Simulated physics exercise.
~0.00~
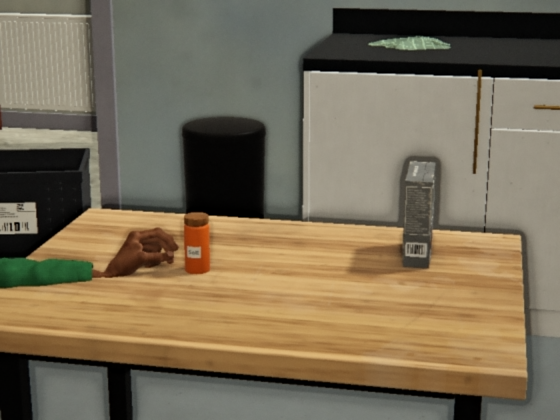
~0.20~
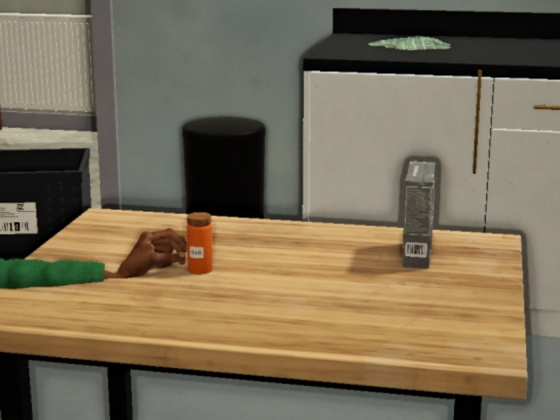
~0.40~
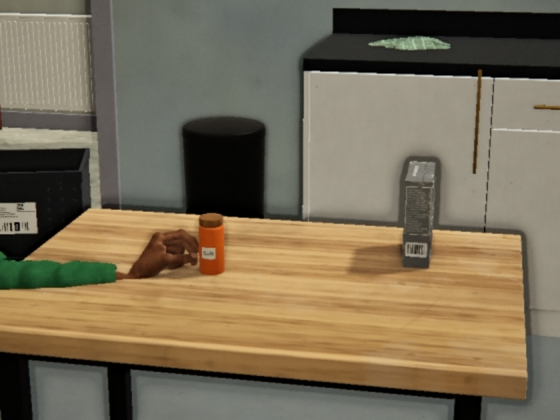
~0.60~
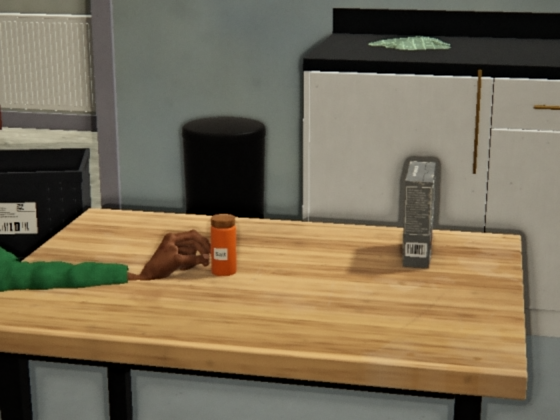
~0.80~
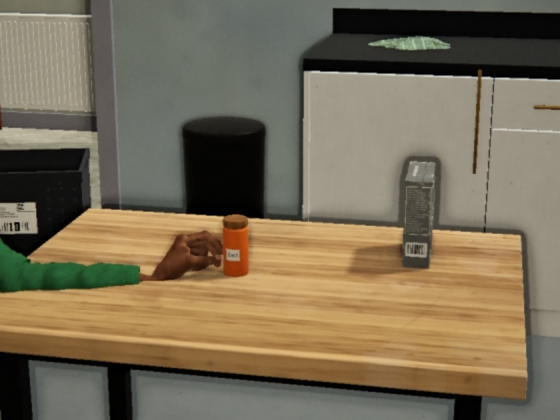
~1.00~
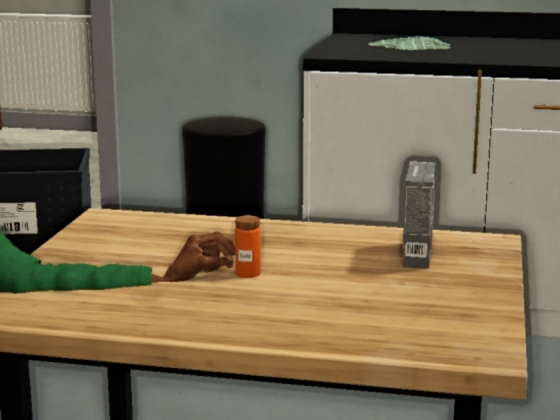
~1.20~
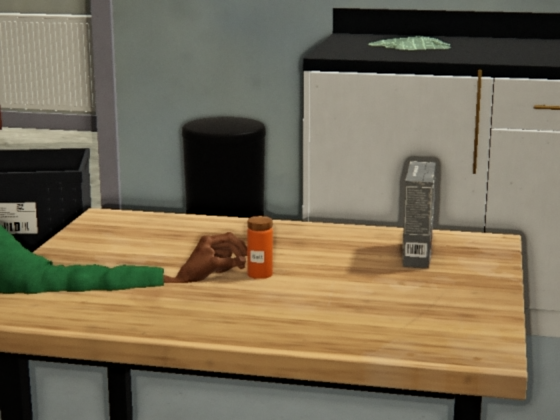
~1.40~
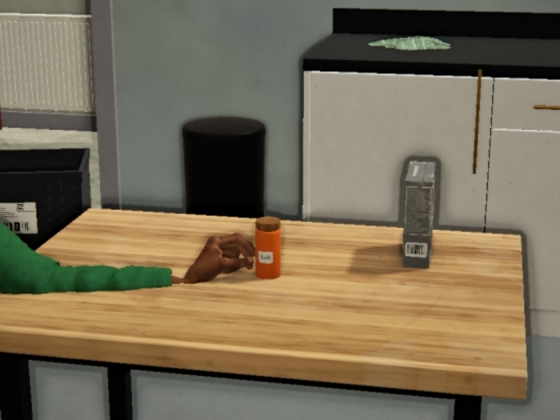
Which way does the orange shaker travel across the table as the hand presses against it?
The orange shaker slides to the right, staying upright as it goes.
